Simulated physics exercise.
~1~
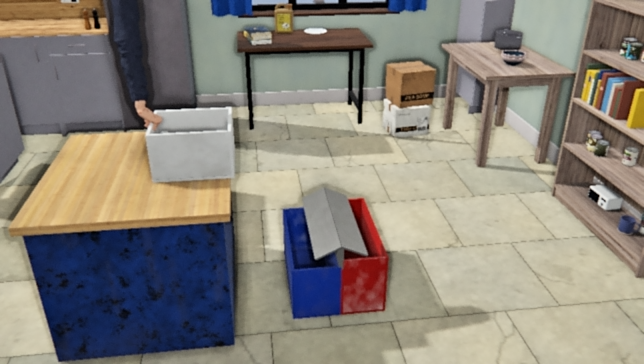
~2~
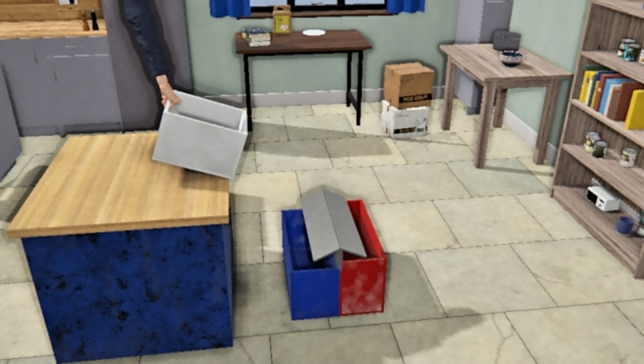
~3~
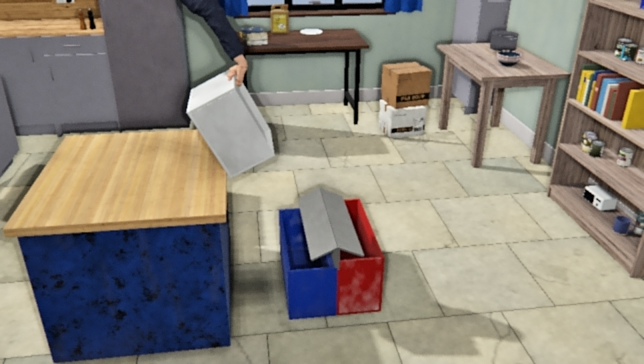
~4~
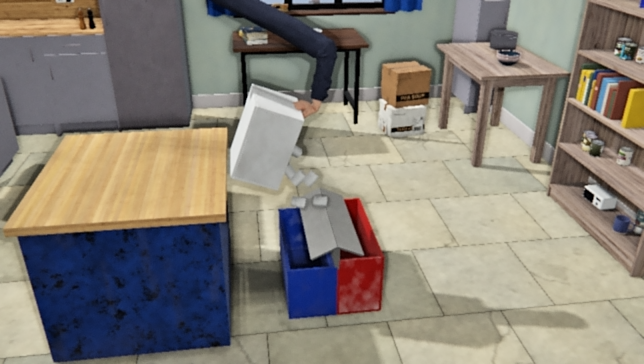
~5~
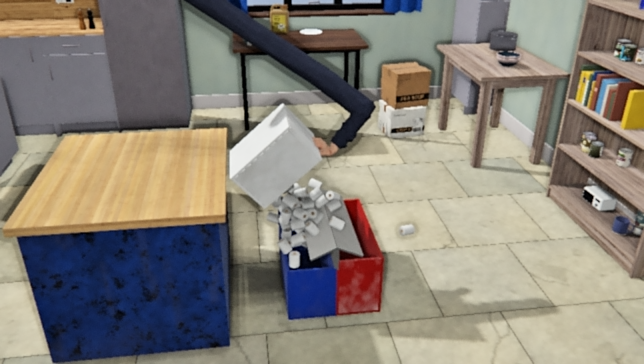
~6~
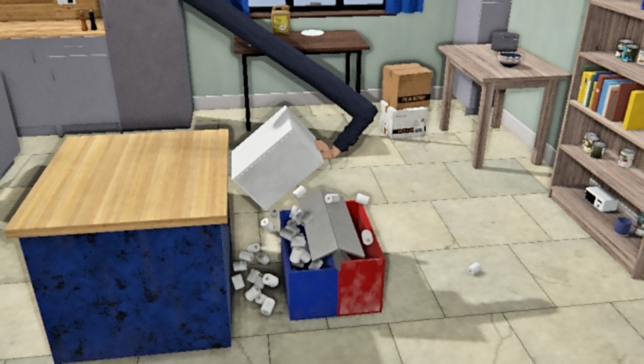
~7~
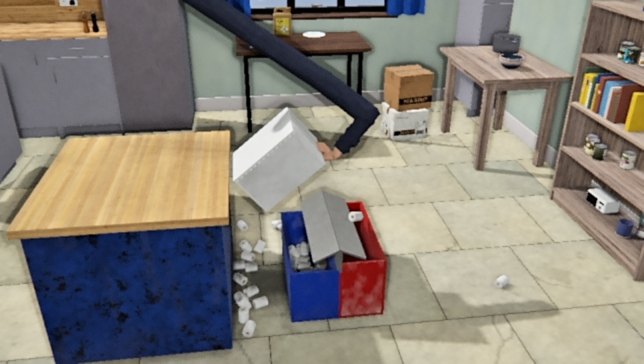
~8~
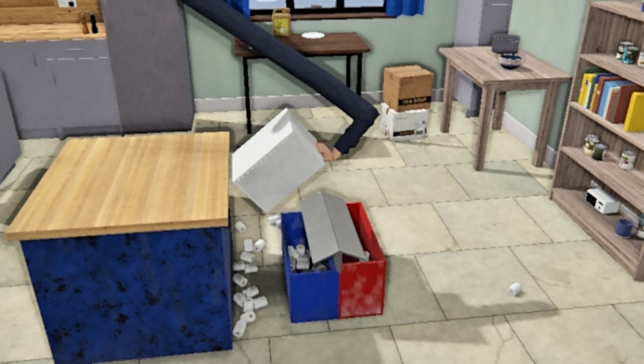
A white crate sits at the right edge of a wood-topped blue bench in a tiled room, seen from above by a slightly swaying camera. On the floor to the right, a blue bin and a red bin stand side by side beneath a grey ridge, with tables and a bookshelf behind. A dark-sleeved arm tips the crate rightward over the edge until it hangs steeply upside down. Small pale rolls tumble out in a heap over the blue bin, and some bounce away. Finally, many lie in the blue bin, others litter the floor beside the bench, and a stray rests far right.
